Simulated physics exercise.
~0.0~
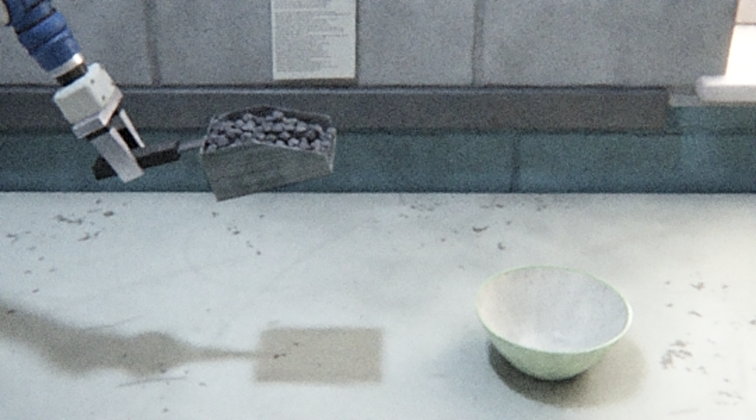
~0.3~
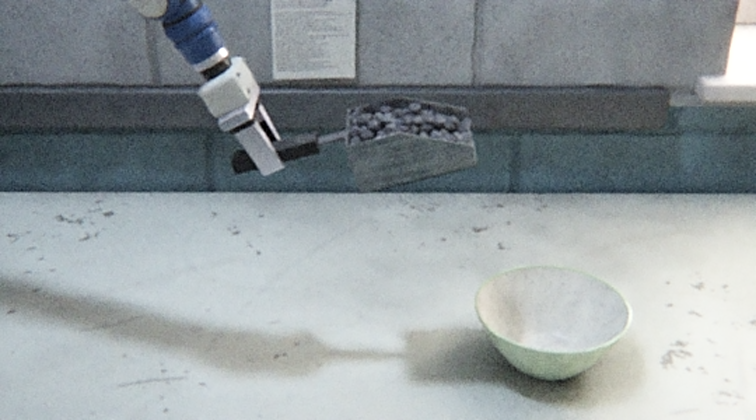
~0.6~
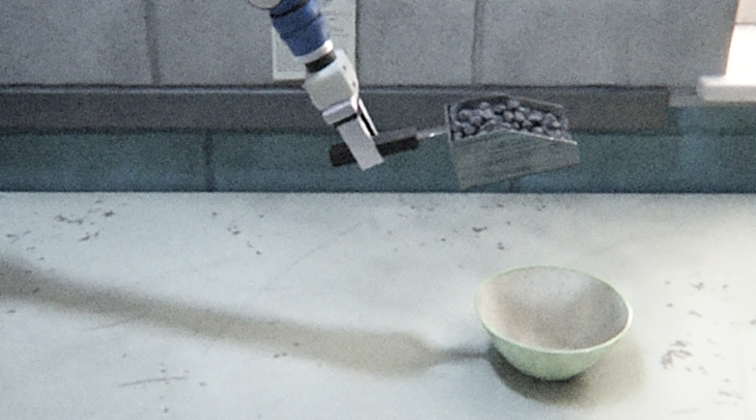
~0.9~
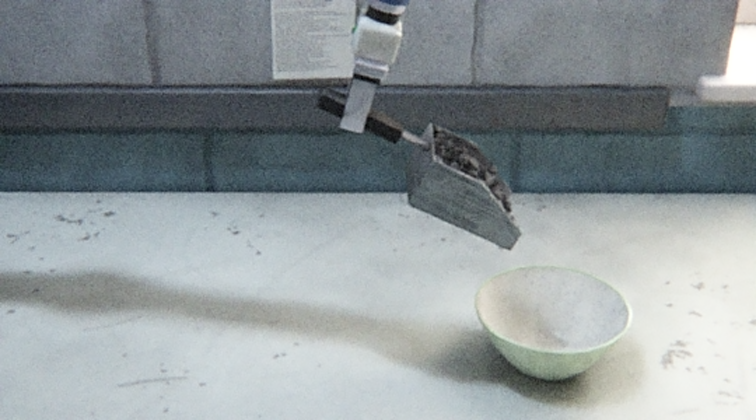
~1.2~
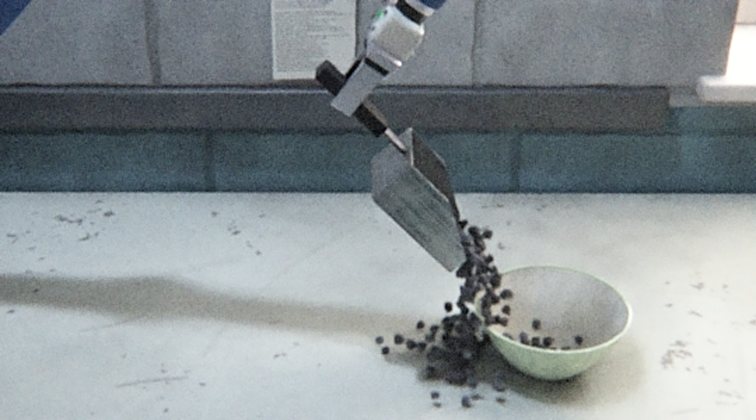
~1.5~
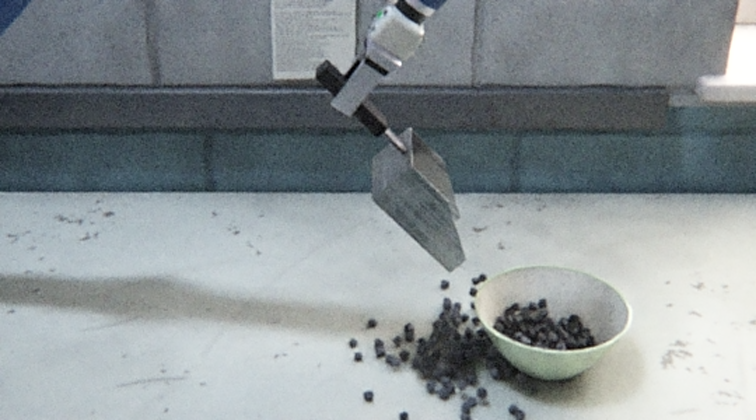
The footage shows a robot arm carrying a scoop of small dark pebbles rightward above a table toward a pale green bowl, then drawing back slightly and tipping it. The pebbles pour out, many landing in the bowl and others scattering on the table to its left.
